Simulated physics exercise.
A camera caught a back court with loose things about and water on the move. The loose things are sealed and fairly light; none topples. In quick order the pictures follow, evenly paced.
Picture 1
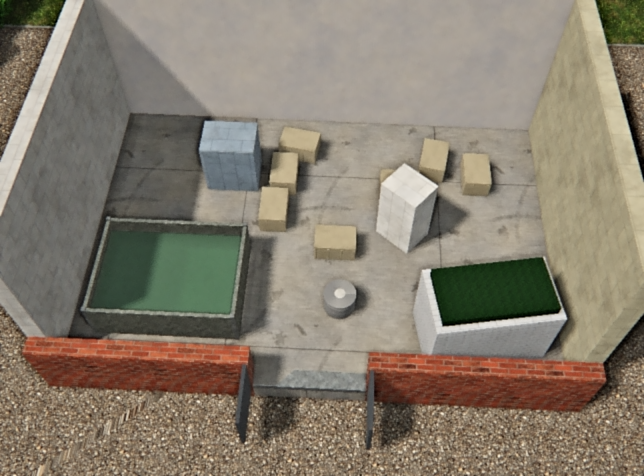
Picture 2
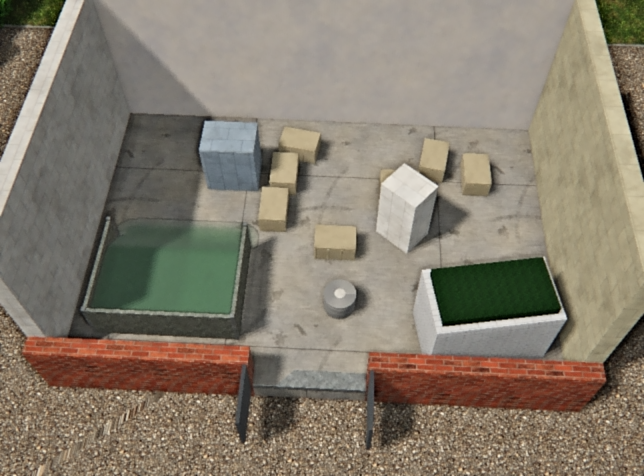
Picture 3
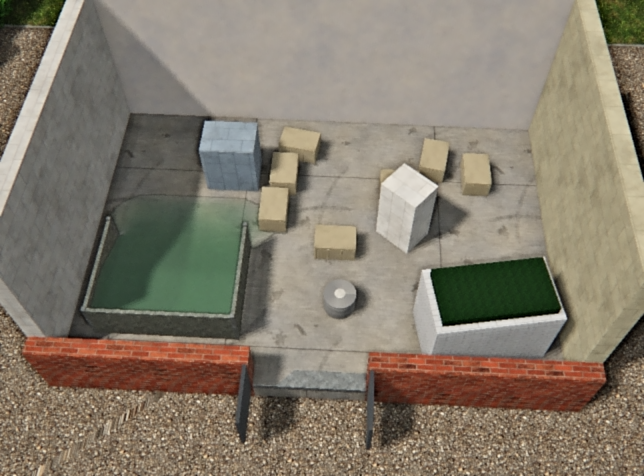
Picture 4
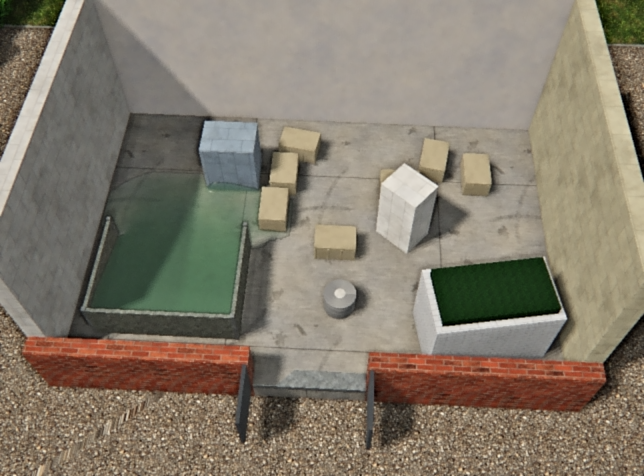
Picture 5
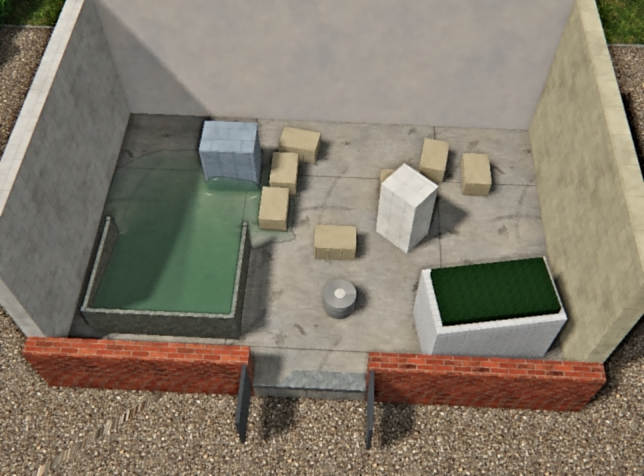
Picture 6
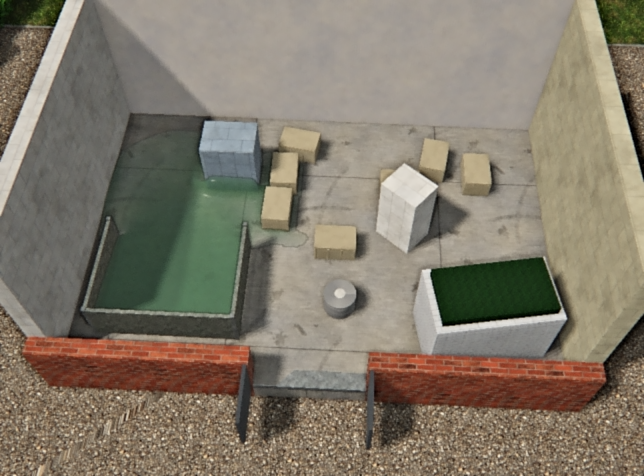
At first, green water fills a walled tank at the left of a concrete court scattered with tan boxes and larger blocks. The tank's back side opens, and the water spreads over the floor toward the rear wall, reaching around the blue-grey block and nearby boxes, which barely move.
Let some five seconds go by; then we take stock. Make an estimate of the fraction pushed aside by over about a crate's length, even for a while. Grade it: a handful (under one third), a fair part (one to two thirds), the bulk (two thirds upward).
The bulk.
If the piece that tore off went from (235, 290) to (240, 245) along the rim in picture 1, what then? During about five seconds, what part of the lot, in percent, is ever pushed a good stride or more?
I'd guess close to 20 percent.
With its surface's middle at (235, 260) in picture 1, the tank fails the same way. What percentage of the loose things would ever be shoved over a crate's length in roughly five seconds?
I'd put it at around 80 per cent.
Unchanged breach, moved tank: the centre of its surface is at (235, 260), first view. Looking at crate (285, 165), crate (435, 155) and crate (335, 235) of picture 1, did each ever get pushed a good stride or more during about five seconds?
In order: Went well off, went well off, remained close by.
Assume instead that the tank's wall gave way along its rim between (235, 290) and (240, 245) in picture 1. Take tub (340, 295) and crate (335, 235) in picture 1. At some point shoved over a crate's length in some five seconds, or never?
Lab note - in sequence: Made it that far; made it that far.
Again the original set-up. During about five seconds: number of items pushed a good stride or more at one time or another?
The answer is 6.
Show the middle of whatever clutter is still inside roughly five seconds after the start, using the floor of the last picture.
Around pixel (449, 222).
A moment on, 0 of 8 are well off their spots; 0 afloat.
Next, 2 of 8 are well off their spots; 0 afloat.
Later, 4 of 8 are well off their spots; 2 afloat.
In the end, 6 of 8 are well off their spots, and 6 have been at some point; 5 afloat.
